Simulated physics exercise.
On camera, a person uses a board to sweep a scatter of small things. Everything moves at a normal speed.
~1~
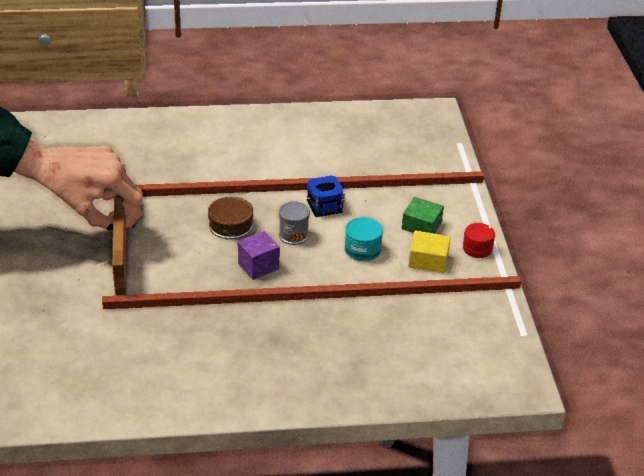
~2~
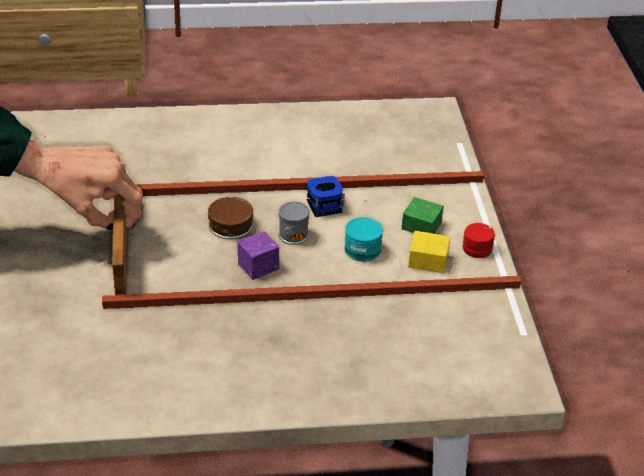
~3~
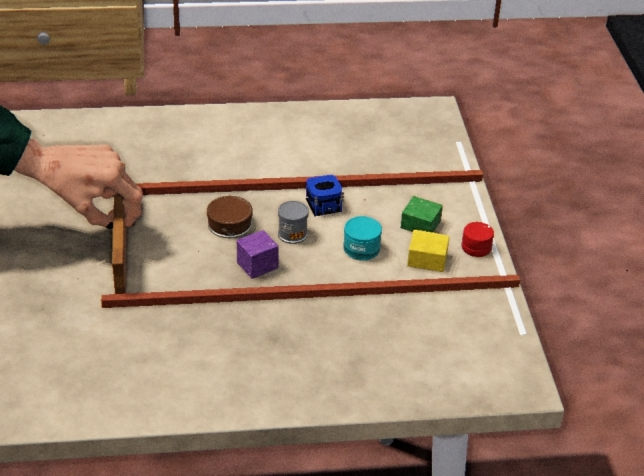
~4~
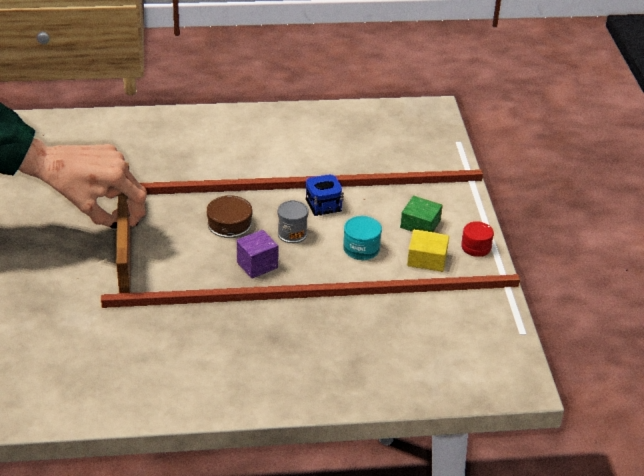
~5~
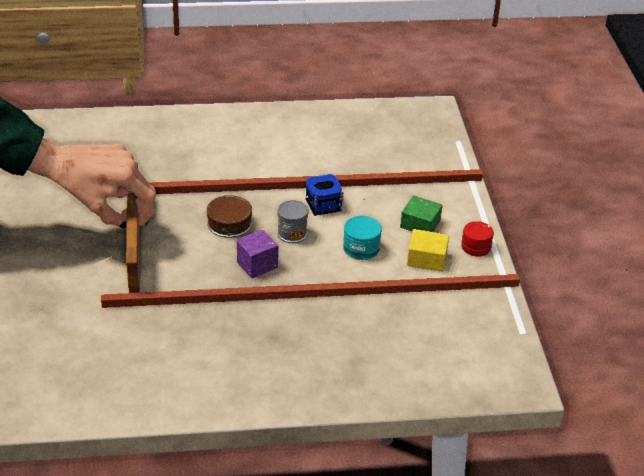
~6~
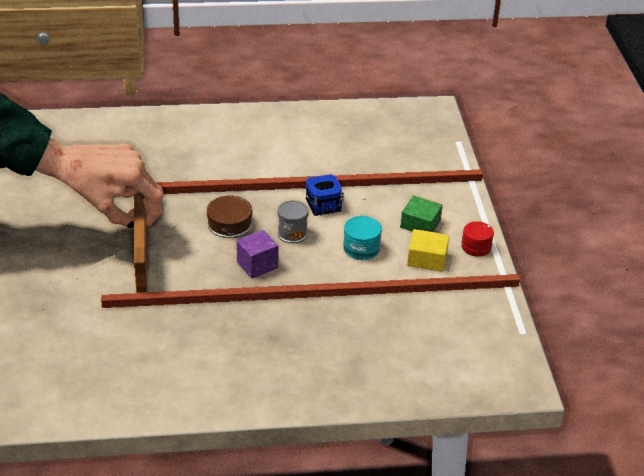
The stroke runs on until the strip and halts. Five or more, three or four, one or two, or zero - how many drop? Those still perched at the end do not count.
Five or beyond lost.
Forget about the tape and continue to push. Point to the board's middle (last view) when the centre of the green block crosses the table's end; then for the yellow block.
Near (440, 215), then near (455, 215).
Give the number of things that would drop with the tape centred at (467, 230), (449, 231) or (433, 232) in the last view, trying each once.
4, 2, 1.
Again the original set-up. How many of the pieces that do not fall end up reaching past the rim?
The total would be 2.
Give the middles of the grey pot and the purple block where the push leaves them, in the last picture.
Middles: Around (506, 224) and around (514, 247).
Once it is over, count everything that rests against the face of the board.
The number is 2.
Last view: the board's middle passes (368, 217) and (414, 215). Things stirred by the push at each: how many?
The counts are 7 and 8.
Early on, none off yet; red lid at rest near (478, 239); green block at rest near (422, 216); yellow block at rest near (428, 250).
A while later, none off yet; red lid travelled about its own width near (514, 240); green block travelled well along near (485, 214); yellow block travelled well along near (489, 261).
Finally, the number that fall off is five or more; lost, brown pot, blue case, turquoise tub, yellow block, green block and red lid.
